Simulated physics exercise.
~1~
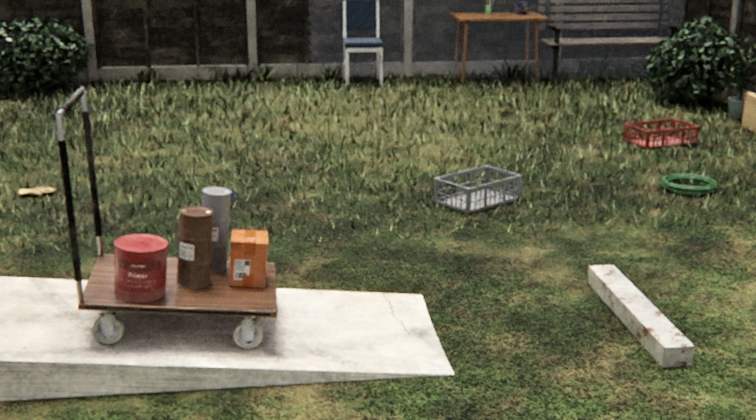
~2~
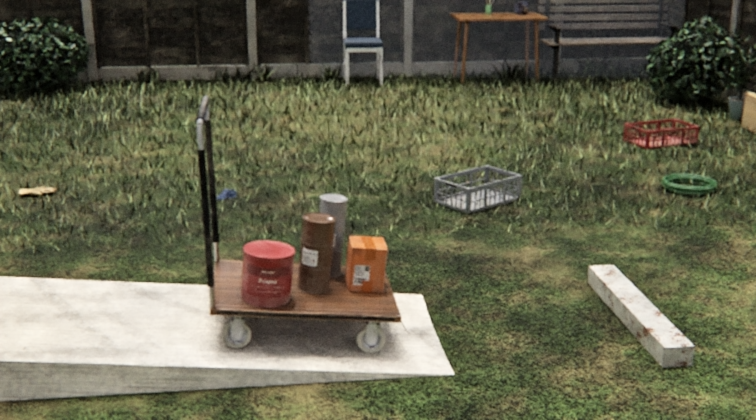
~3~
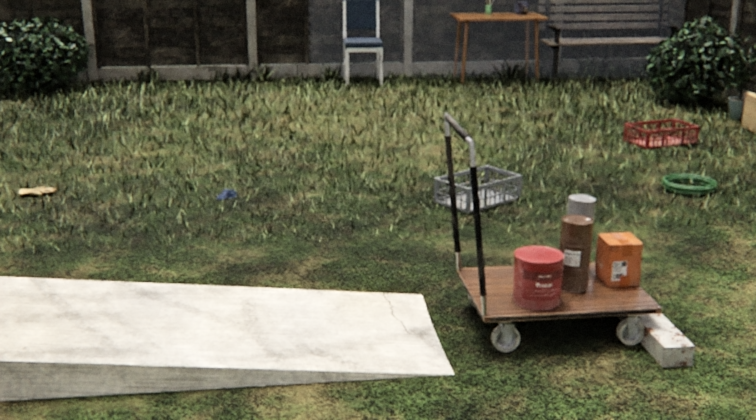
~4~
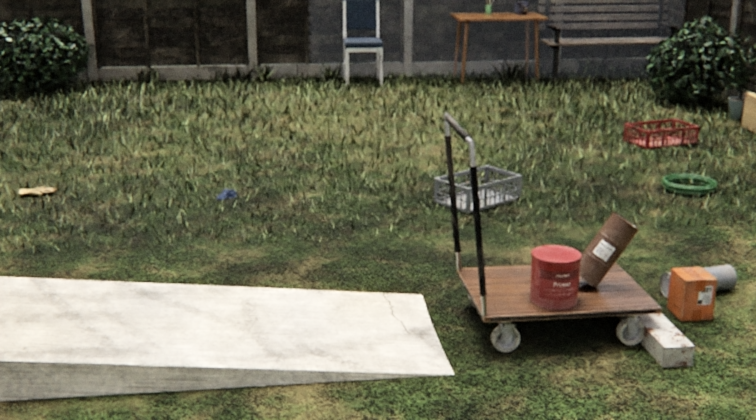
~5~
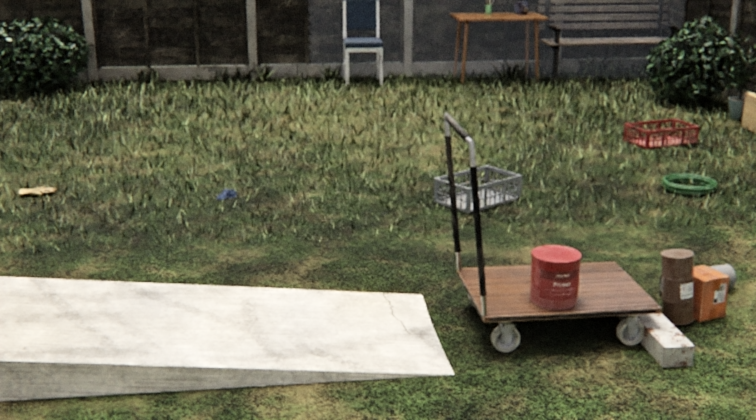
A trolley rolls right off a ramp, stops at a kerb, and loses all but its red pail.
